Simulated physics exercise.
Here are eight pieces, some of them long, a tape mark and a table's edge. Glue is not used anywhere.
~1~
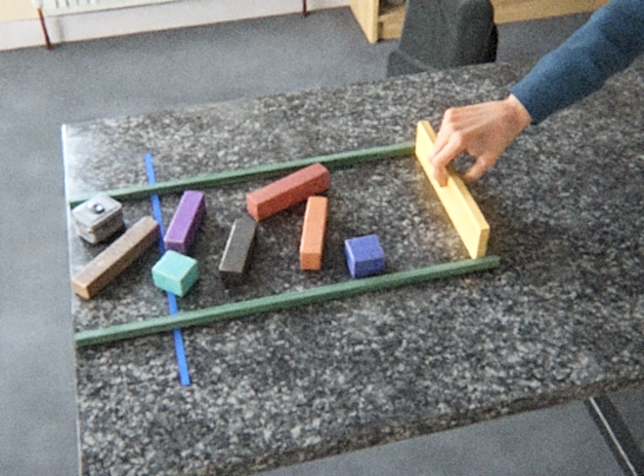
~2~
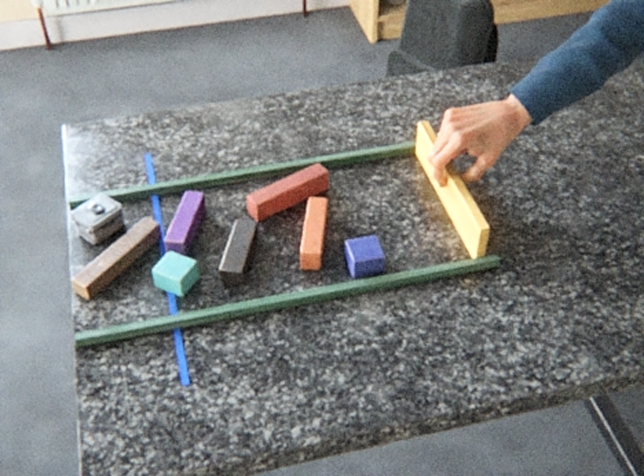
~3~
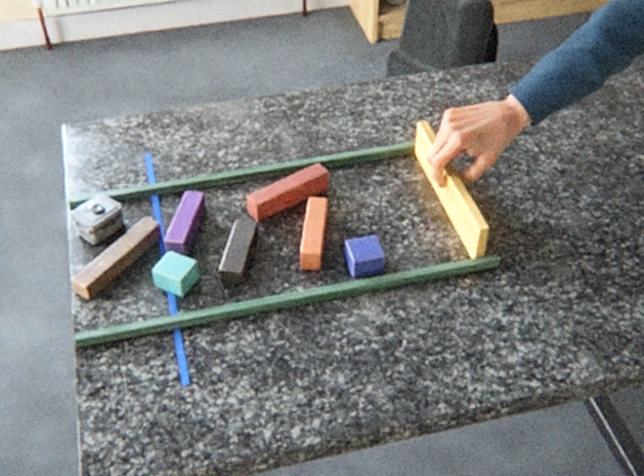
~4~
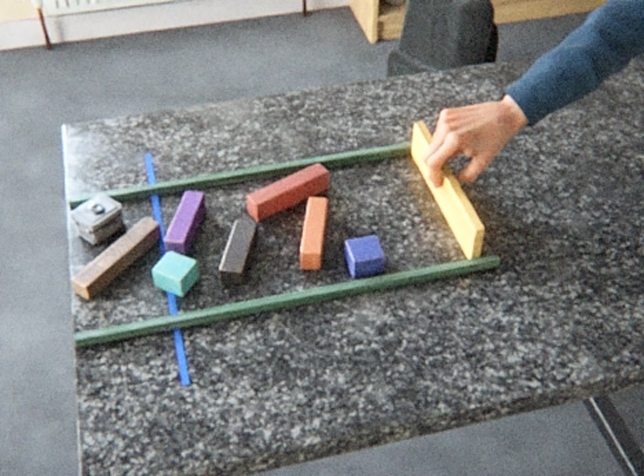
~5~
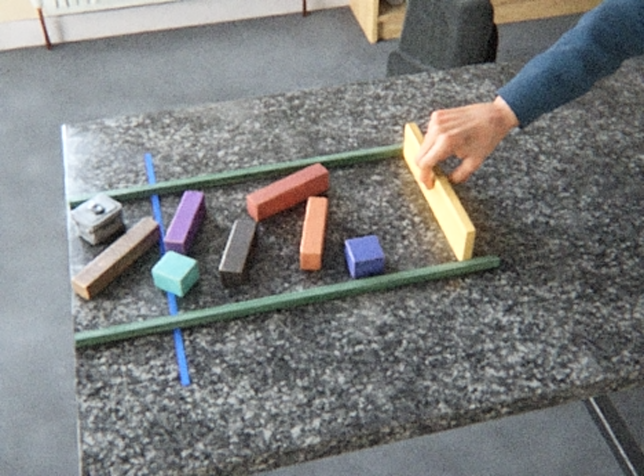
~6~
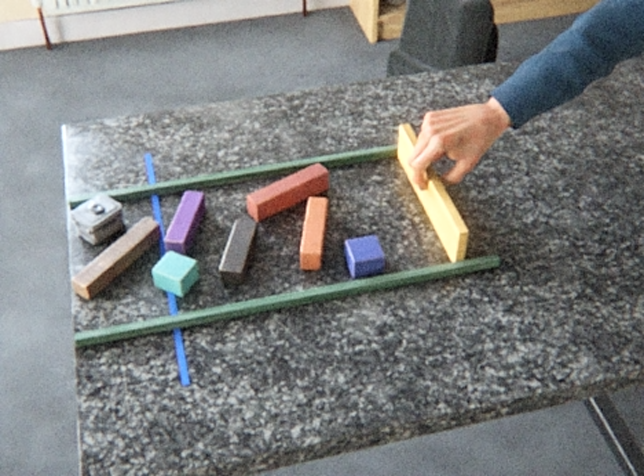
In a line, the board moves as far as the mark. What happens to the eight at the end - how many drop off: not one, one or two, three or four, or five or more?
The count of those that drop off: One or two.
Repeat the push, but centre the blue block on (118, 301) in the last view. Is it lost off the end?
It simply keeps its place on top.
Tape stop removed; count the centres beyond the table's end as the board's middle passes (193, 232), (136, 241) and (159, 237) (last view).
Place by place: 0, 3 and 2.
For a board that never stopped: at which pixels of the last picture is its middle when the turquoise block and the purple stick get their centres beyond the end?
Roughly (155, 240); for the second one, roughly (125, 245).
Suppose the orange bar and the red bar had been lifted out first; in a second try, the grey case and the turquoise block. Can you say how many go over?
The first removal gives 0, the second gives 0.
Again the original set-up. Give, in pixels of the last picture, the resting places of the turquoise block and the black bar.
Near (80, 276) and (113, 272).
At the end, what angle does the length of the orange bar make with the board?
Roughly 25° out of line.
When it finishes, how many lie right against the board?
3.
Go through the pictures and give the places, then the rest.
In the first picture, grey case (99, 219); brown bar (119, 257); turquoise block (176, 274); board (450, 187); tape (164, 253).
In the second picture, brown bar (119, 257); board (450, 187).
In the third picture, turquoise block (176, 274); blue block (364, 257).
In the fourth picture, grey case (99, 219); black bar (240, 251).
In the fifth picture, brown bar (119, 257); orange bar (315, 233).
In the sixth picture, grey case (99, 219); brown bar (119, 257); turquoise block (176, 274); board (430, 191); tape (164, 253).
Soon after, none off yet; grey case at rest near (99, 219); brown bar at rest near (119, 257); turquoise block at rest near (176, 274).
In the end, the number that fall off is one or two; gone, brown bar and grey case.
